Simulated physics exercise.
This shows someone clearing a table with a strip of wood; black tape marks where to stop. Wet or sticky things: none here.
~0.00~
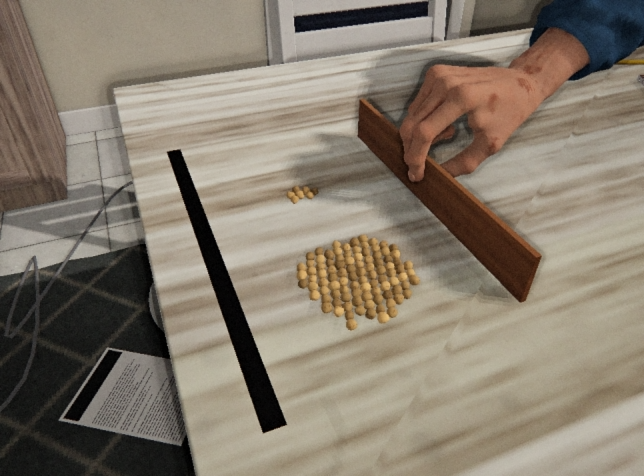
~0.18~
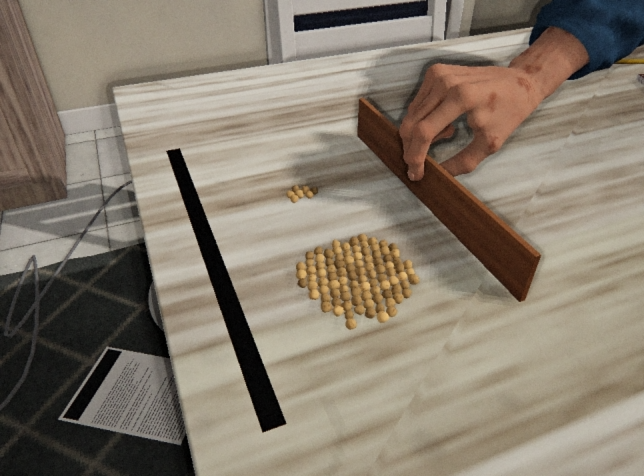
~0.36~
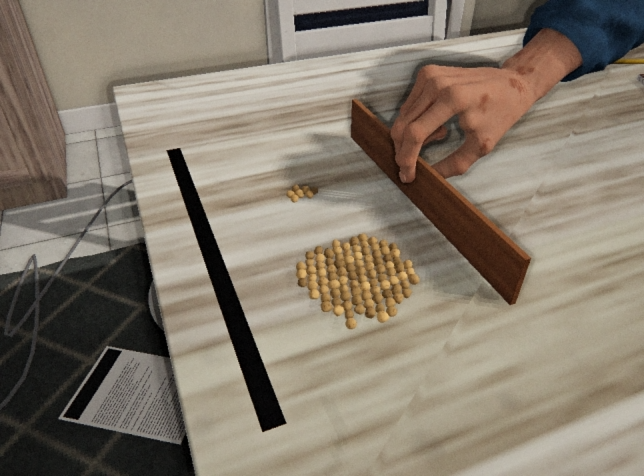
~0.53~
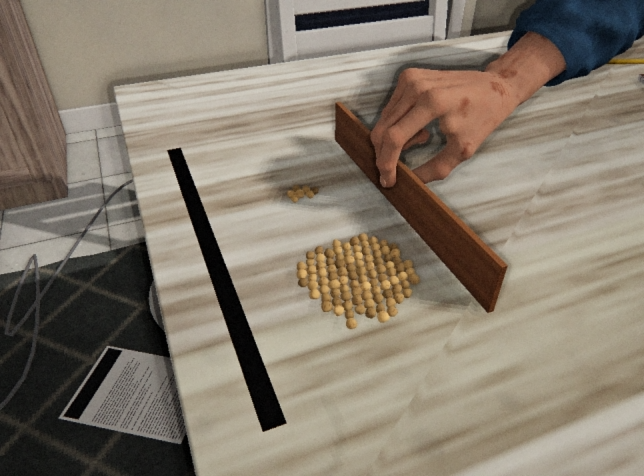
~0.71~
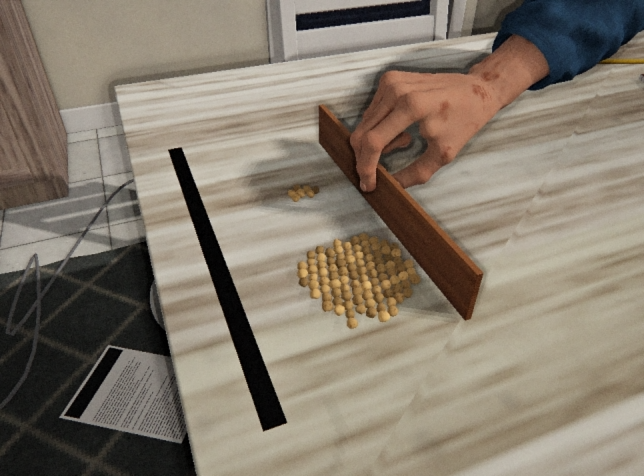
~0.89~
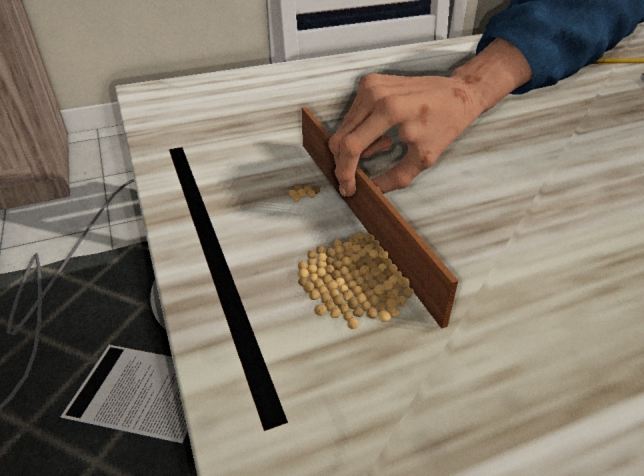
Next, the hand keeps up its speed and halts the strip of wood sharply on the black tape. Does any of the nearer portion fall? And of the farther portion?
Nearer portion? It spills partly off. Farther portion? It holds its place up top.
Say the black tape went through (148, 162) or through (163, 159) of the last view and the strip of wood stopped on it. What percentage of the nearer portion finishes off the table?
With the first line you'd get 80 % off the table, and with the second 40 %.
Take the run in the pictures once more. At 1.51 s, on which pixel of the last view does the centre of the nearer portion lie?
About (285, 304).
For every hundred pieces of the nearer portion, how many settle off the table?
Something like 20 per cent, roughly.
After 1.51 s, strip of wood still moving, near (280, 192); nearer portion all on the table, its front near (242, 337); farther portion all on the table, its front near (255, 206).
After 2.16 s, strip of wood stopped at the black tape; nearer portion a small part over the edge; farther portion all on the table, its front near (176, 223).
After 2.44 s, strip of wood stopped at the black tape; nearer portion about a quarter over the edge; farther portion all on the table, its front near (174, 224).
At rest (2.6 s), strip of wood stopped at the black tape; nearer portion about a quarter over the edge; farther portion all on the table, its front near (174, 224).
